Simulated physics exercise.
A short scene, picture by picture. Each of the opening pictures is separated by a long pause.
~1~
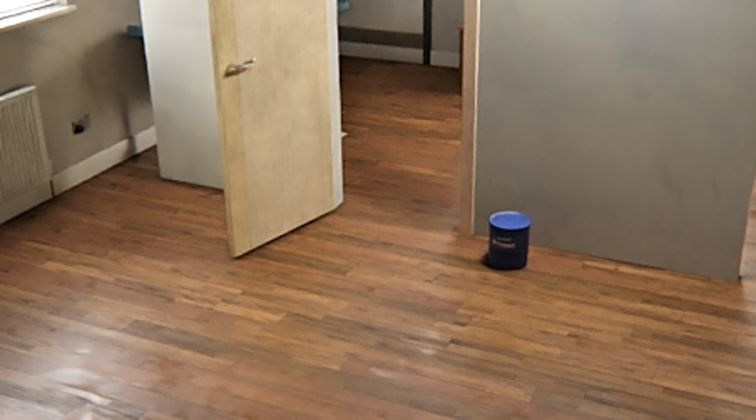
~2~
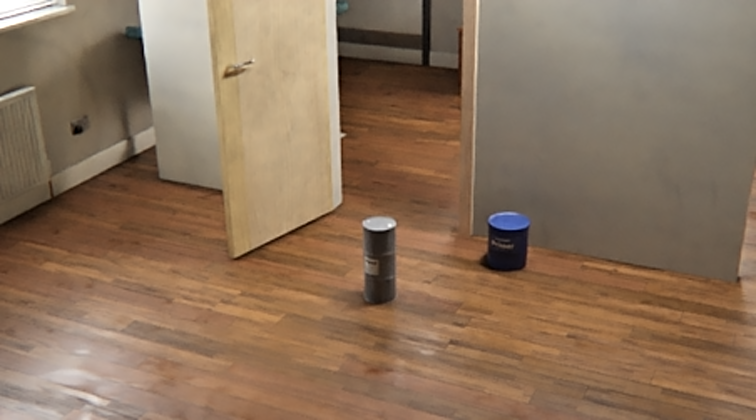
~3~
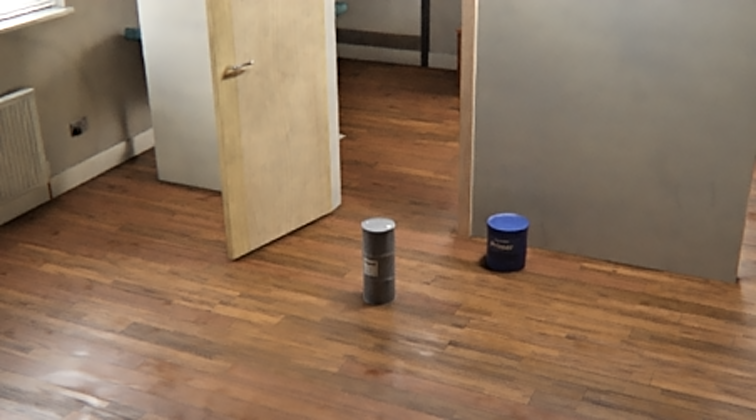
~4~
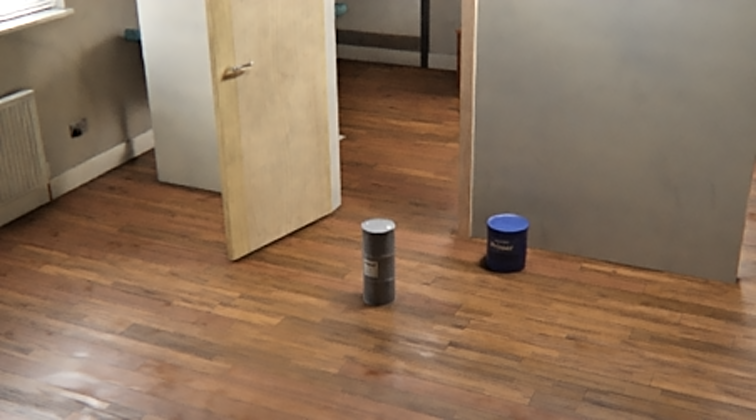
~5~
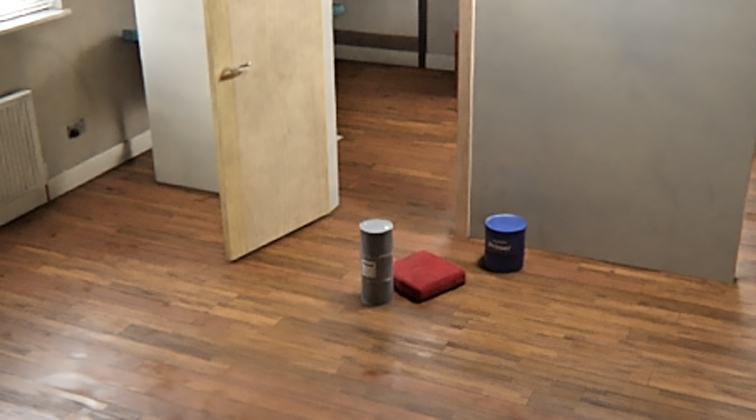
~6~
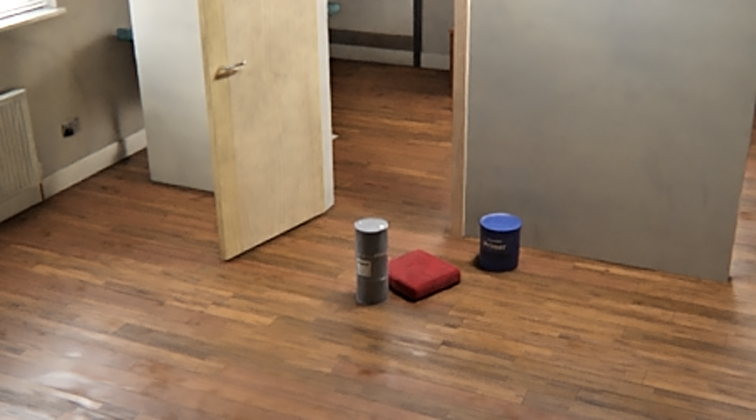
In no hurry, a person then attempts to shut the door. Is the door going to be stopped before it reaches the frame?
The door makes it to the frame.
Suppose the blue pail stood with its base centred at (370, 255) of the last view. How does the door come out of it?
In the end the door is hindered.
Then, 0.80 s later than the last frame, open by 83°.
Then, 1.50 s later than the last frame, open by 48°.
Then, 2.10 s later than the last frame, open by 16°.
When it is over, open by 0°; all 3 as before. End places, in pixels of the last picture, red cushion near (417, 273).
